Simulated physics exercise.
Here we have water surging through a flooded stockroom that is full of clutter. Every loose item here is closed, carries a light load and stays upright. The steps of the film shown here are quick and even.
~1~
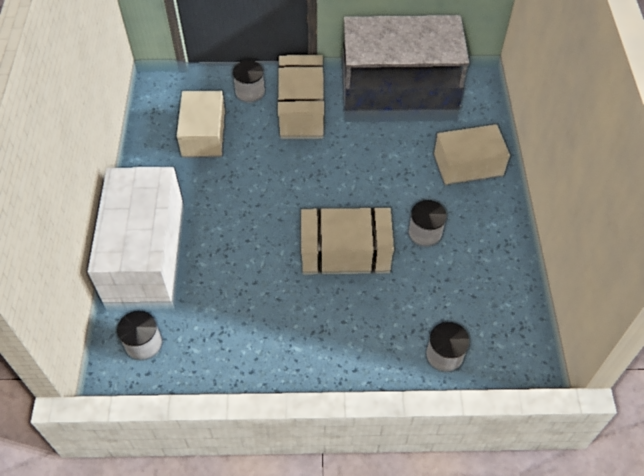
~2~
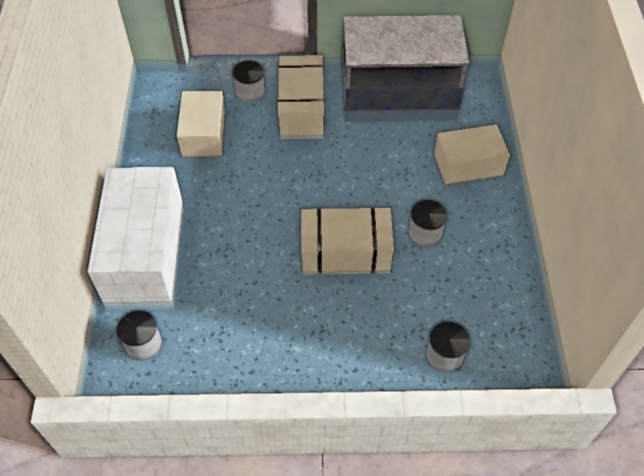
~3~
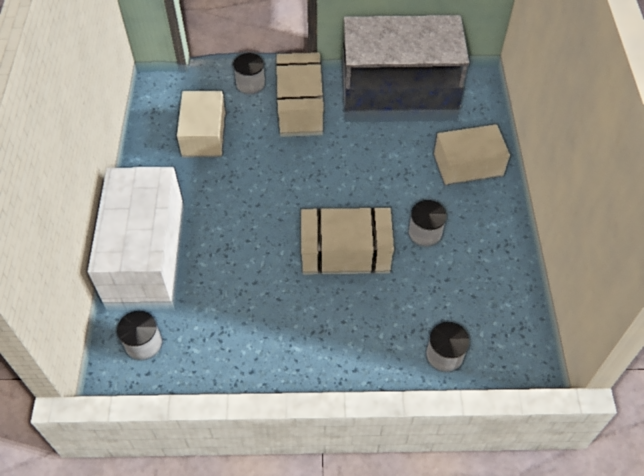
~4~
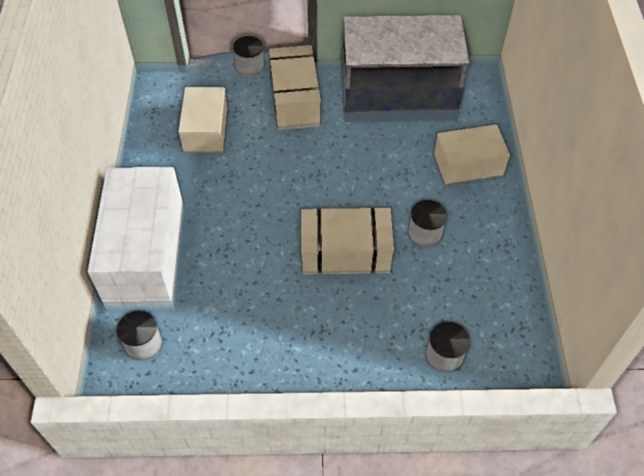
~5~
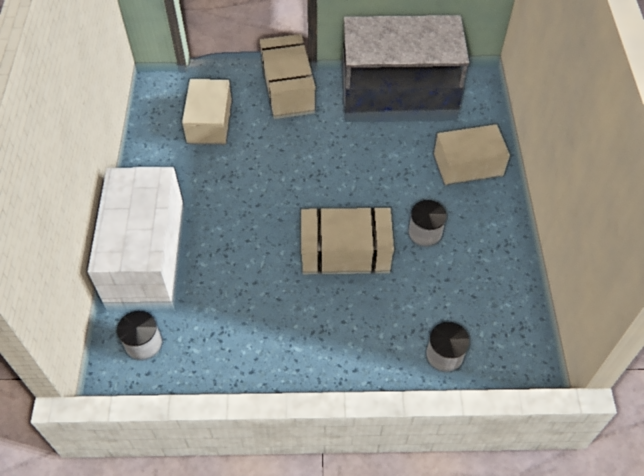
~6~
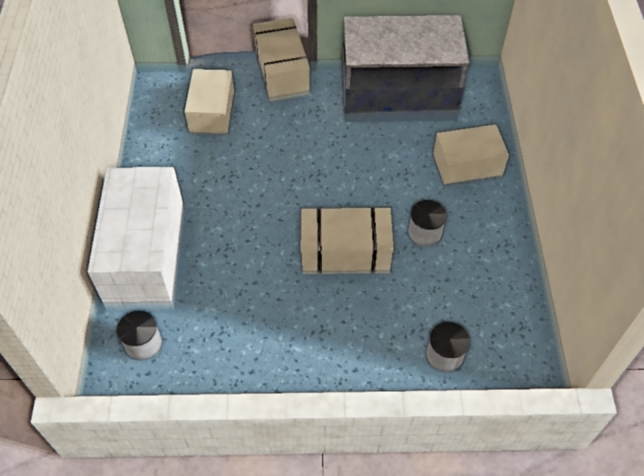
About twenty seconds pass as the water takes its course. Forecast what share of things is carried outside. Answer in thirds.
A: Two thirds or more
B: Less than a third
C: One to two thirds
A.
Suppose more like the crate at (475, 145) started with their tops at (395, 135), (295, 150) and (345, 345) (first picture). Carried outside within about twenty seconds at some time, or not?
Here's how it goes, in order: Gets out, then gets out, then does not get out.
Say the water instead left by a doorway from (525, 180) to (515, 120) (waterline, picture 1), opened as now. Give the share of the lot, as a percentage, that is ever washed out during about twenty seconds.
I reckon close to 40 per cent.
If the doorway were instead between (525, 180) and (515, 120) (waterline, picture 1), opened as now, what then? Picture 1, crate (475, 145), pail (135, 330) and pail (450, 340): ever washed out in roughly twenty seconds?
Ordered result: Exited / retained / retained.
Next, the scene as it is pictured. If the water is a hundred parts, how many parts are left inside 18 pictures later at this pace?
Looks like about 64 per cent of the water.
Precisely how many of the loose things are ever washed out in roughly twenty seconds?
That comes out at 6.
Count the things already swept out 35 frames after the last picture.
The count is 4.
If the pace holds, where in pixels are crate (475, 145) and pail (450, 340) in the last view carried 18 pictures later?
Roughly (409, 122) and roughly (430, 323).
A moment on, 3 of 8 are out; 5 afloat.
Next, 3 of 8 are out; 5 afloat.
Later, 4 of 8 are out; 4 afloat.
In the end, 6 of 8 are out; 2 afloat.
